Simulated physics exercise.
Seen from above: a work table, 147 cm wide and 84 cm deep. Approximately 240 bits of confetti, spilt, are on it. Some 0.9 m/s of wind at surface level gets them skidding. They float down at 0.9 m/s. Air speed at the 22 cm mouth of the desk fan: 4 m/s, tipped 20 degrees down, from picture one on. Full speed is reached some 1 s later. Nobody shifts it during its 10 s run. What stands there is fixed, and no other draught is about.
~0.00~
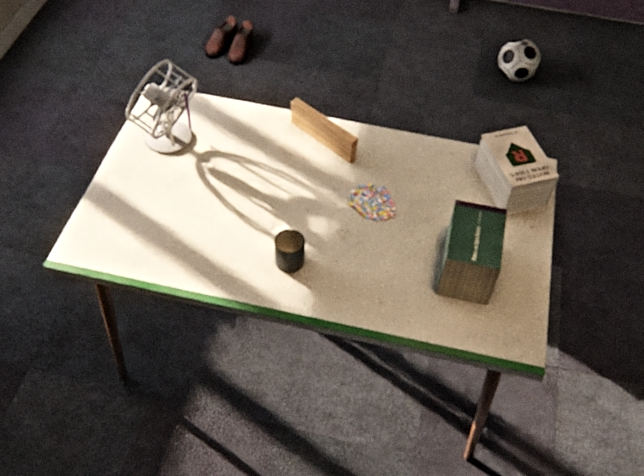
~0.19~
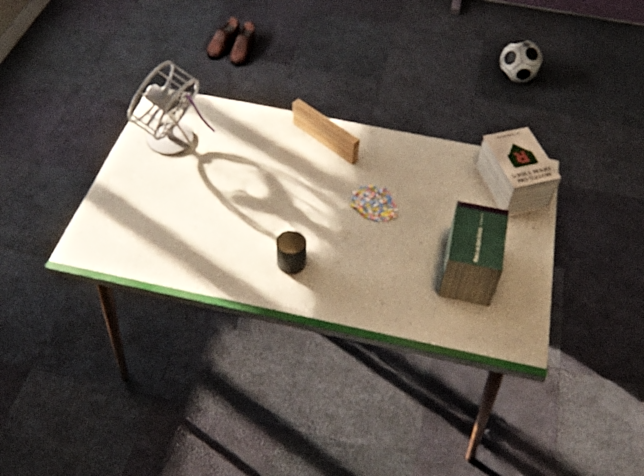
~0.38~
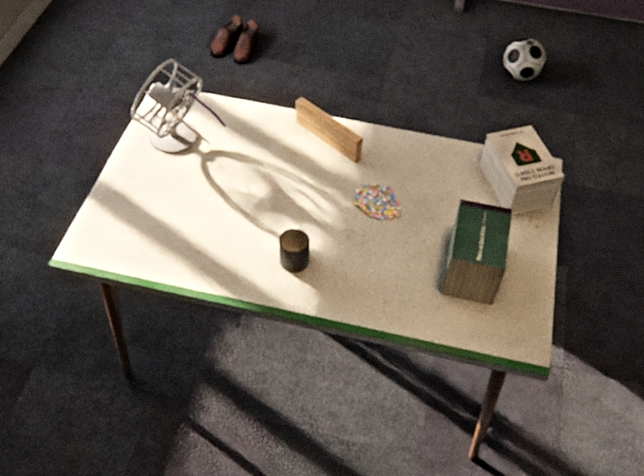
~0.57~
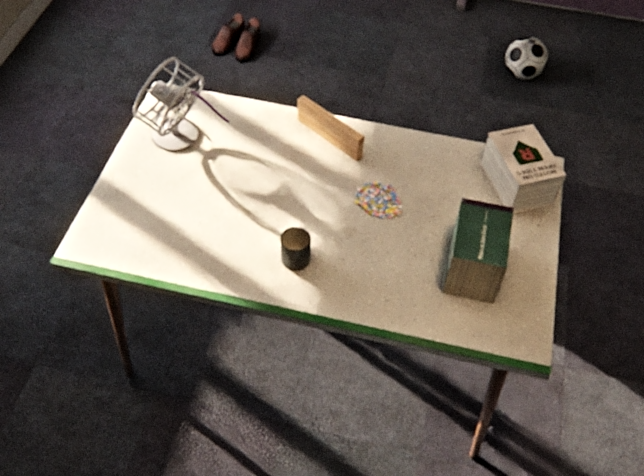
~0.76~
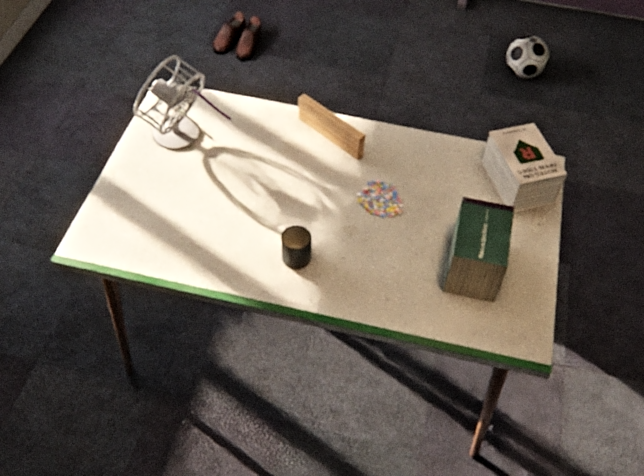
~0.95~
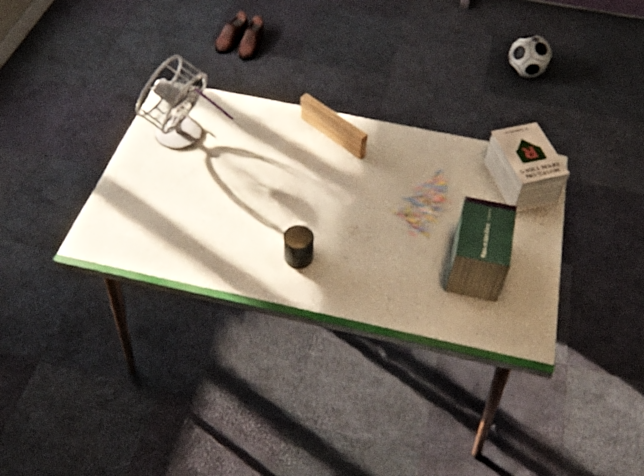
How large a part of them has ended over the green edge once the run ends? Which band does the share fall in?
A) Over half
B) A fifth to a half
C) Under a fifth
The answer is C.
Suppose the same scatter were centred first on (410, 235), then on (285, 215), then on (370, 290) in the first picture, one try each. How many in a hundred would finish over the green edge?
Going through the three spots in order, you'd get 40 percent, 100 percent and 70 percent.
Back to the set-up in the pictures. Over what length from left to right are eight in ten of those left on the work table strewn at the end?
Roughly 20 cm.
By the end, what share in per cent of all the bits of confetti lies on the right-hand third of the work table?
25 %.
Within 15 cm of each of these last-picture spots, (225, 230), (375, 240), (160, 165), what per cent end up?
Taking the spots one by one, around 0 %, 0 % and 0 %.
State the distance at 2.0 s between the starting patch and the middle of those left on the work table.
Around 40 cm from the start.
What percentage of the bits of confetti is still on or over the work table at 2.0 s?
I'd say some 30 % at that moment.
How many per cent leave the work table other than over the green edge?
Estimate: Near 70 %.
After 2.0 s, 29 % are on the move or not yet settled, 2 % are over the green edge; the middle of those still in play is near (498, 181).
After 3.2 s, 26 % are on the move or not yet settled, 2 % are over the green edge; the middle of those still in play is near (481, 164).
After 5.5 s, 22 % are on the move or not yet settled, 2 % are over the green edge; the middle of those still in play is near (448, 154).
After 10.0 s, at the end, 2 % are over the green edge; the middle of those still in play is near (446, 152).
